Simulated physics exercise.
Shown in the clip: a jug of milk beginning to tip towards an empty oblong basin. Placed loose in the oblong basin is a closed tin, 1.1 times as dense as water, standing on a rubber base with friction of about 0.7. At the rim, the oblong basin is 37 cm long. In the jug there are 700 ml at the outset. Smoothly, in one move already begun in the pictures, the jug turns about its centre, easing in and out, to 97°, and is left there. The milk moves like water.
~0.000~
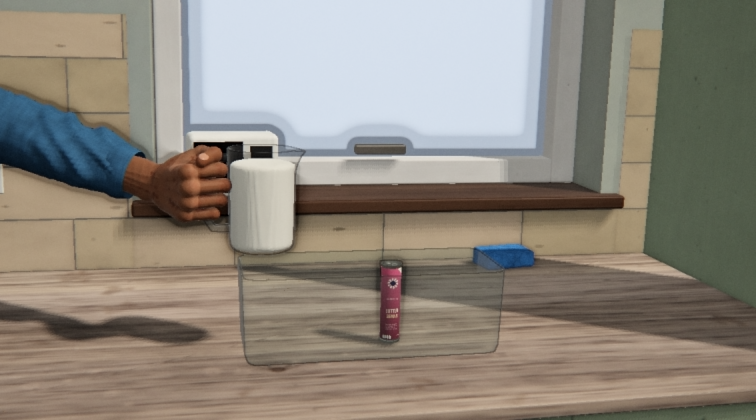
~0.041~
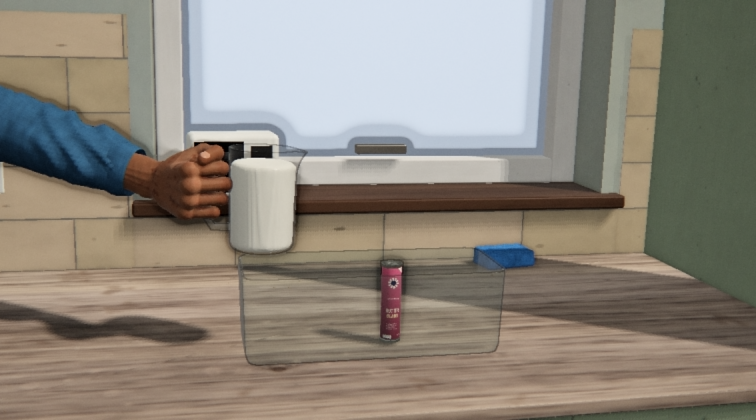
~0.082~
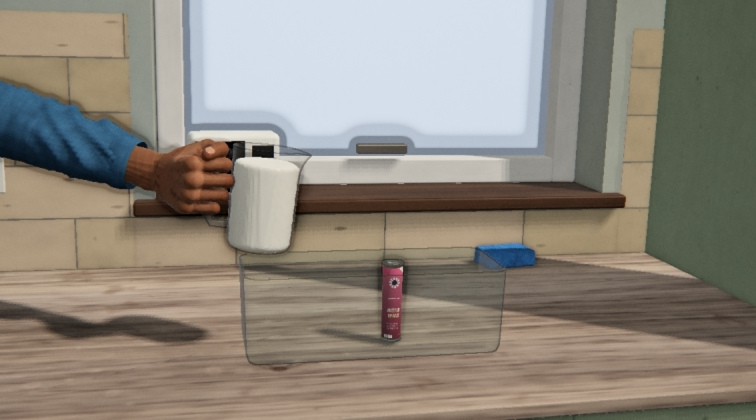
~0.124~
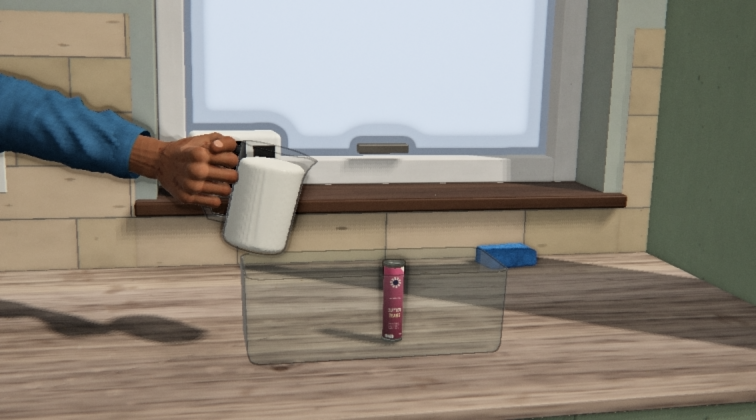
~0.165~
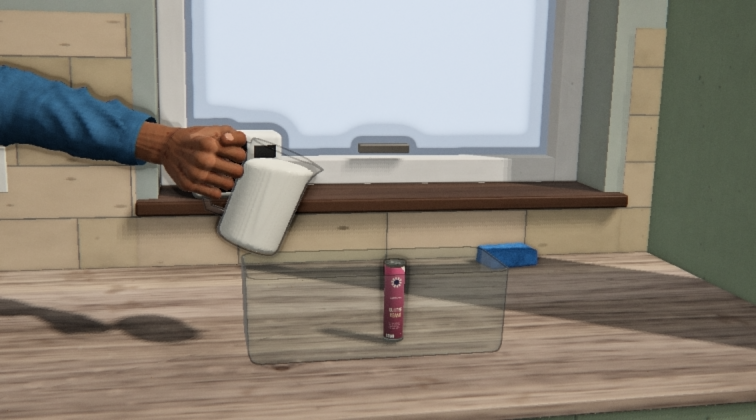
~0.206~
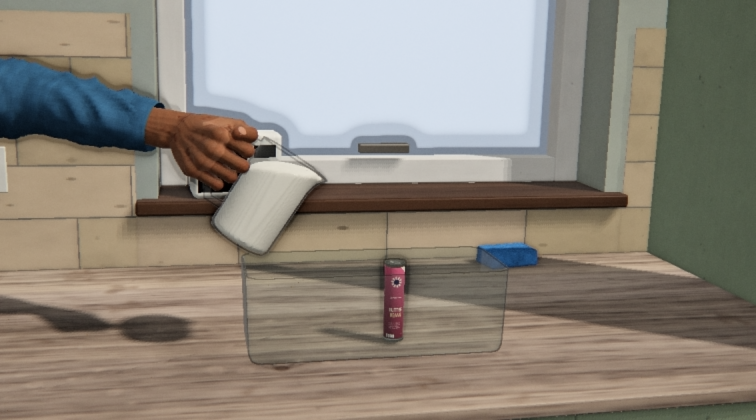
A hand tilts a jug of milk to the right above a clear basin holding a tin.
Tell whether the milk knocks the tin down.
Upright.
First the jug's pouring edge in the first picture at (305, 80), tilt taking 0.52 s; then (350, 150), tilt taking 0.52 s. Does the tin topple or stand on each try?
The tin overturns the first time and overturns the second time.
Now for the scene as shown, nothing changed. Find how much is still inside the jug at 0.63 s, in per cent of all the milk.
34 per cent or thereabouts.
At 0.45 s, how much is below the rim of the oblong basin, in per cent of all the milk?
Roughly 14 percent.
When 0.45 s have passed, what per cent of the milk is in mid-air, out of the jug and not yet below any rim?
16 %.
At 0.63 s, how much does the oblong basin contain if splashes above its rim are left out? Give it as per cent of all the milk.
I'd say roughly 52 in a hundred of it.
After 0.45 s the tilt is 93° and 69 per cent is still to pour; the tin stands where it began.
After 0.63 s the tilt is 97° and 34 per cent is still to pour; the tin stands where it began.
After 0.82 s the tilt is 97° and 13 per cent is still to pour; the tin stands 1 cm from where it began.
After 1.02 s the tilt is 97° and 5 per cent is still to pour; the tin stands 1 cm from where it began.
In the end the tin stands 1 cm from where it began.
